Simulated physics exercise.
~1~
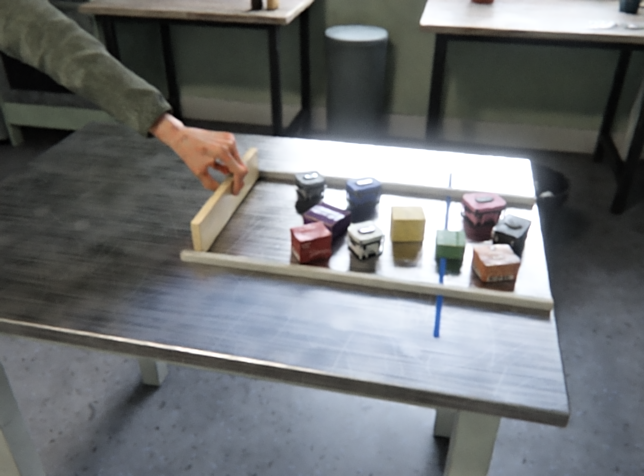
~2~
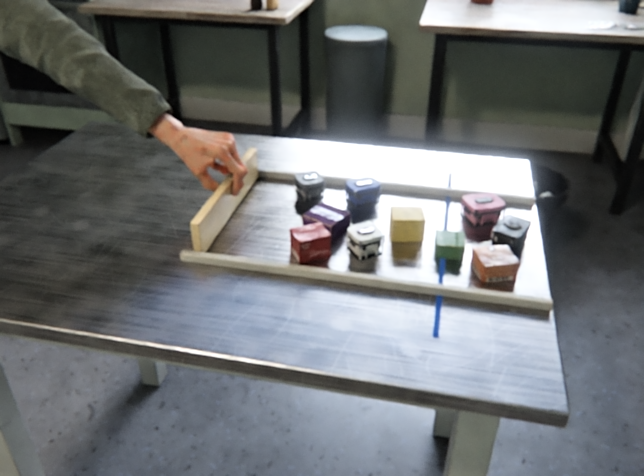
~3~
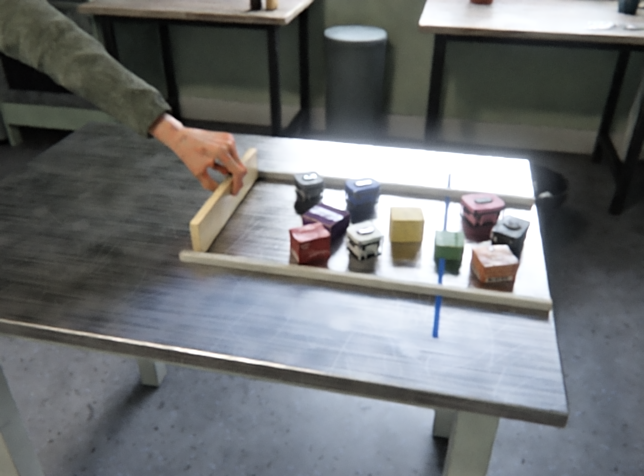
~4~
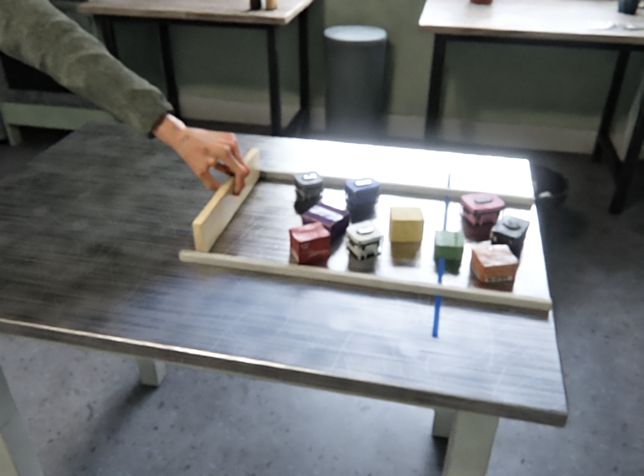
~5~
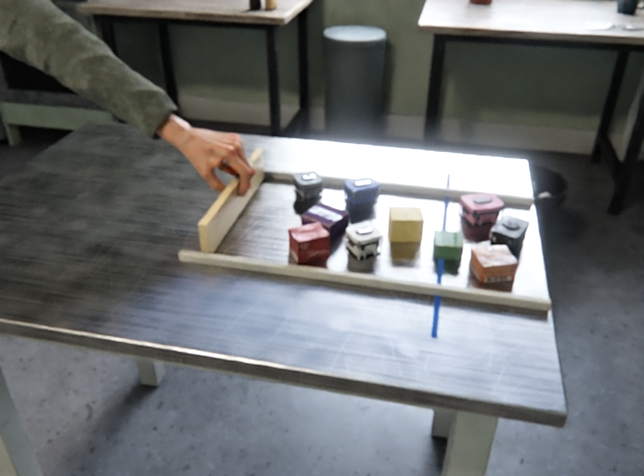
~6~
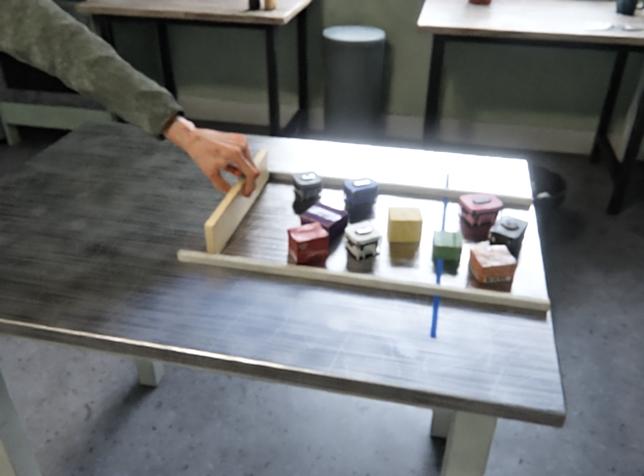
A hand sliding a wooden board slightly to the right between two rails, while the scattered small coloured boxes ahead stay still.
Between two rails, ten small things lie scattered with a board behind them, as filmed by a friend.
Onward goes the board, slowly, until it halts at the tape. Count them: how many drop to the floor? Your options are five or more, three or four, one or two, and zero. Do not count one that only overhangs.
My pick is zero.
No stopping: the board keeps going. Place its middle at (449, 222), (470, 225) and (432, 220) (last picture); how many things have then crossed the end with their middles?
The counts are 0, 2 and 0, in that order.
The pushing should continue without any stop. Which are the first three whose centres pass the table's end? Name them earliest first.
Earliest first: The black case, then the pink case, then the yellow block.
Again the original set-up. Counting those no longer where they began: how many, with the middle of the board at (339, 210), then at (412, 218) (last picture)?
5 by the first point, 9 by the second.
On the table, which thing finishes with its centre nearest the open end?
The one you want is the black case.
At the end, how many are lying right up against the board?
Contact count: 4.
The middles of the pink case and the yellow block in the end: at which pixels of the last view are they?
Going in order, first (516, 216) and next (498, 232).
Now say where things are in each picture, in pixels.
Black case (511, 234); orange box (495, 263); pink case (483, 209); board (229, 197); tape (445, 237), in the first picture.
Orange box (494, 263); green block (450, 245), in the second picture.
Pink case (482, 210); red box (309, 243), in the third picture.
Black case (510, 235); blue case (362, 192), in the fourth picture.
Orange box (493, 264); board (235, 198), in the fifth picture.
Black case (508, 235); orange box (492, 264); pink case (480, 210); board (241, 198); tape (442, 238), in the sixth picture.
A little later, none off yet; black case at rest near (508, 235); orange box at rest near (492, 264); pink case at rest near (480, 210).
When it is over, the number that fall off is zero.
